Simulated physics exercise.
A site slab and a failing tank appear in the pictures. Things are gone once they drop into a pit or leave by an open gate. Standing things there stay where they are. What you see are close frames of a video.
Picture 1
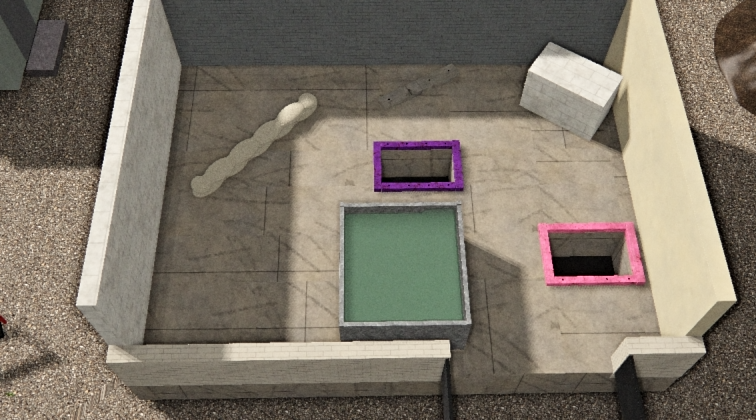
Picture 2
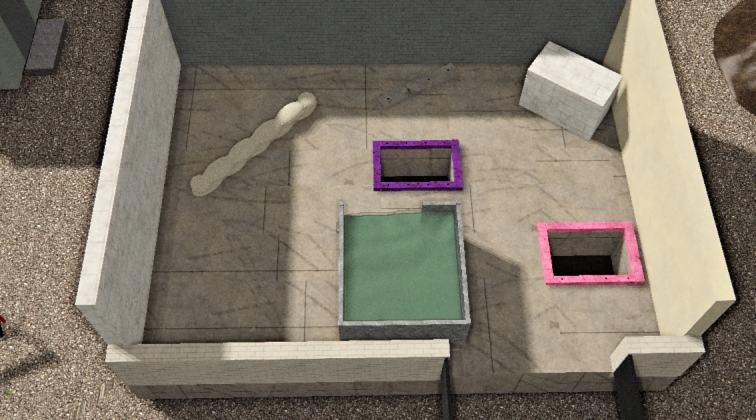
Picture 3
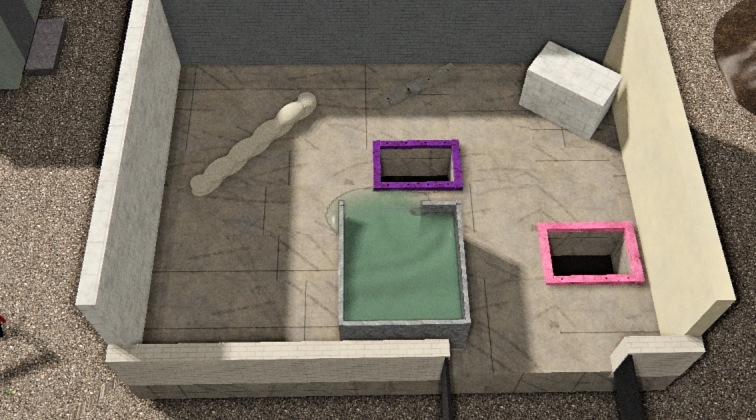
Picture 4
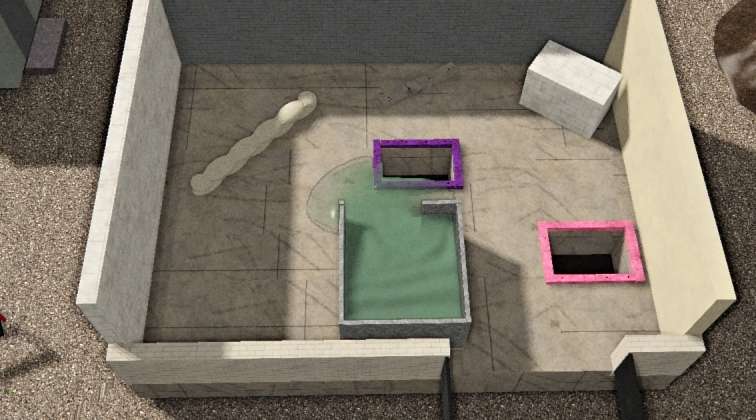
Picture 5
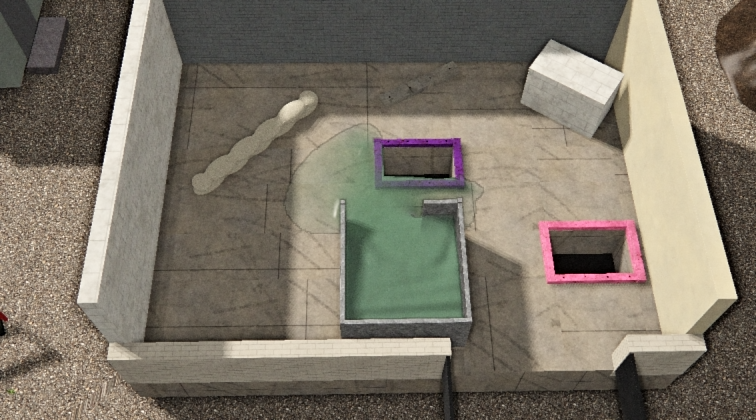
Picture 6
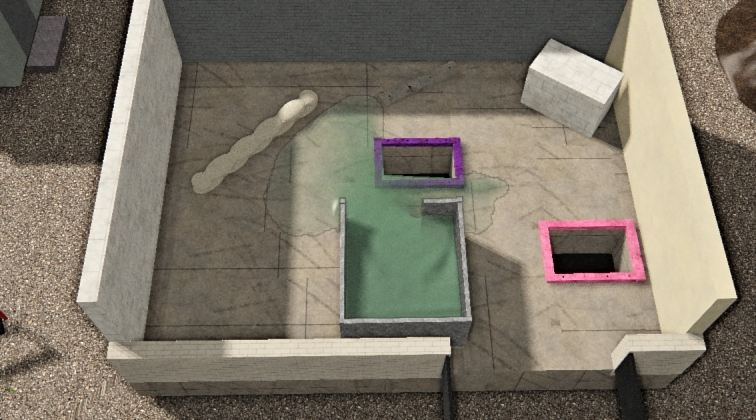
A square tank of green water stood whole on a walled slab, then its far side opened and the water poured out, spreading across the floor around the purple-framed pit.
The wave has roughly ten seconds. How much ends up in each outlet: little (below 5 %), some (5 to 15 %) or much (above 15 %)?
Outlet by outlet: Gate - little, purple pit - much, pink pit - little.
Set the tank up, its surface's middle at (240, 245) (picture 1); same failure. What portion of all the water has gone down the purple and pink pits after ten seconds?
Purple 4 %, pink 4 %.
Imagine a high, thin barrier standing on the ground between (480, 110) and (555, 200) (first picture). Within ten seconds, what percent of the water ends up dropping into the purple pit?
Purple: About 30 %.
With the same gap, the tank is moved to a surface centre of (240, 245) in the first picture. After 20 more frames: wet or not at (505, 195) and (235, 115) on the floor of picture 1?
As listed: Not flooded, awash.
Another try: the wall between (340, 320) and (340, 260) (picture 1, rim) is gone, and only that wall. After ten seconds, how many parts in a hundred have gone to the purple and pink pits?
Purple about 2 %, pink about 2 %.
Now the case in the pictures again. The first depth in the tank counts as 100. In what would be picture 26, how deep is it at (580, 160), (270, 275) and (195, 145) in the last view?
Going place by place: 2 %, 2 % and 4 %.
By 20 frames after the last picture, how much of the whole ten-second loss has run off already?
Close to 85 out of every hundred.
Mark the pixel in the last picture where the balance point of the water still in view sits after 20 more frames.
The spot I would choose is (364, 182).
A moment on, water covers 25 % of the floor; the gate 0 %, the purple pit 12 %, the pink pit 0 %.
Next, water covers 35 % of the floor; the gate 0 %, the purple pit 19 %, the pink pit 0 %.
Then, water covers 60 % of the floor; the gate 0 %, the purple pit 23 %, the pink pit 0 %.
Later, water covers 80 % of the floor; the gate 0 %, the purple pit 25 %, the pink pit 0 %.
In the end, water covers 90 % of the floor; the gate 2 %, the purple pit 25 %, the pink pit 0 %.
